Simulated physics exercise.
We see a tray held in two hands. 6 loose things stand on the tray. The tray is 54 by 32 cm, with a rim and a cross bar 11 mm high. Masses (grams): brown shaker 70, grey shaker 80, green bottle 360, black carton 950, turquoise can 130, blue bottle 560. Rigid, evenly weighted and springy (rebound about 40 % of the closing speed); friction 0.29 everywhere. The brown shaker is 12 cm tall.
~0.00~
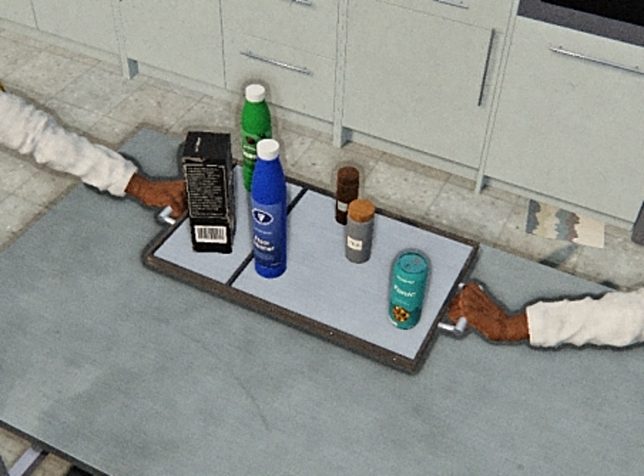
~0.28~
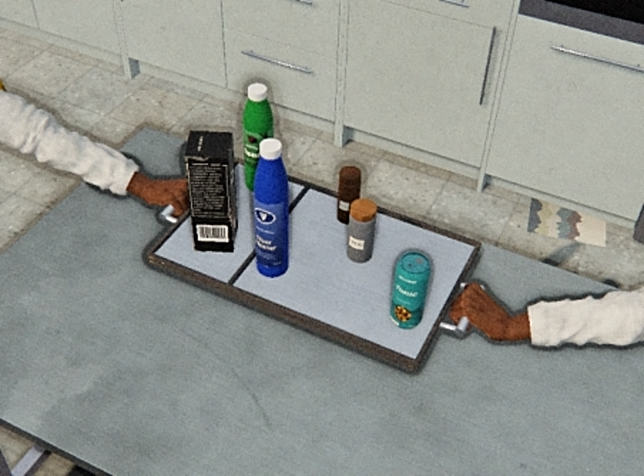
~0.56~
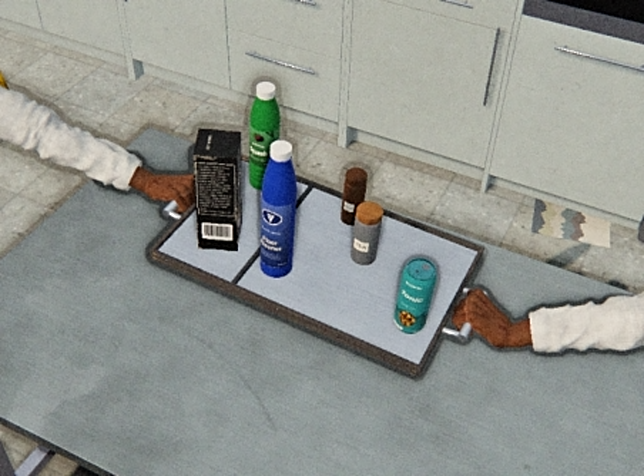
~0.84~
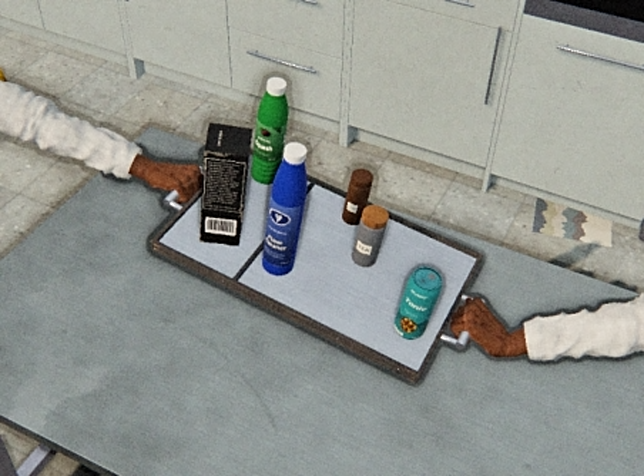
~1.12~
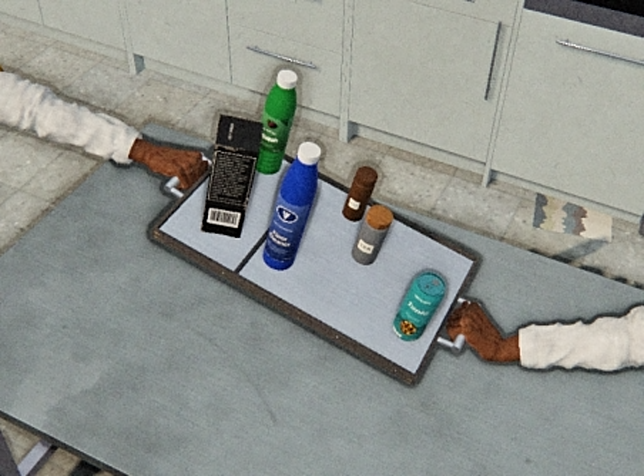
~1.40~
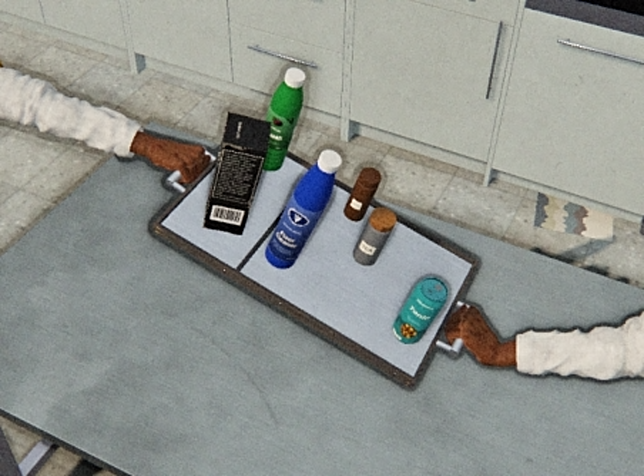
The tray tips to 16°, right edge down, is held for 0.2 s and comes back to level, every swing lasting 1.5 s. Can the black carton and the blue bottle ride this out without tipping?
The black carton keeps standing; the blue bottle topples.
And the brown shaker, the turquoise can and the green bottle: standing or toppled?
The brown shaker falls over; the turquoise can topples; the green bottle tips over.
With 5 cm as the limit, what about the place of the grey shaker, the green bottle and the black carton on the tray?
The grey shaker keeps its place; the green bottle leaves its spot; the black carton holds its spot.
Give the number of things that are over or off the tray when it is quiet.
4 of them.
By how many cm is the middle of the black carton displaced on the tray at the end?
Some 2 cm.
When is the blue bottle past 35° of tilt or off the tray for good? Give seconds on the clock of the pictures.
At about 1.6 s.
By 2.10 s, tray tilted 15°, right edge down; turquoise can and blue bottle now off the tray; green bottle rocked 61° off its seat; brown shaker rocked 13° off its seat.
By 2.50 s, tray tilted 9°, right edge down; brown shaker now off the tray; black carton 2 cm from its spot near (235, 185); green bottle on its side.
When it is over (3.8 s), off the tray and tipped over, brown shaker, turquoise can and blue bottle; lying over on the tray, green bottle; the other 2 within 5 cm of the start. End places, in pixels of the last picture, black carton near (227, 192), blue bottle near (570, 376).
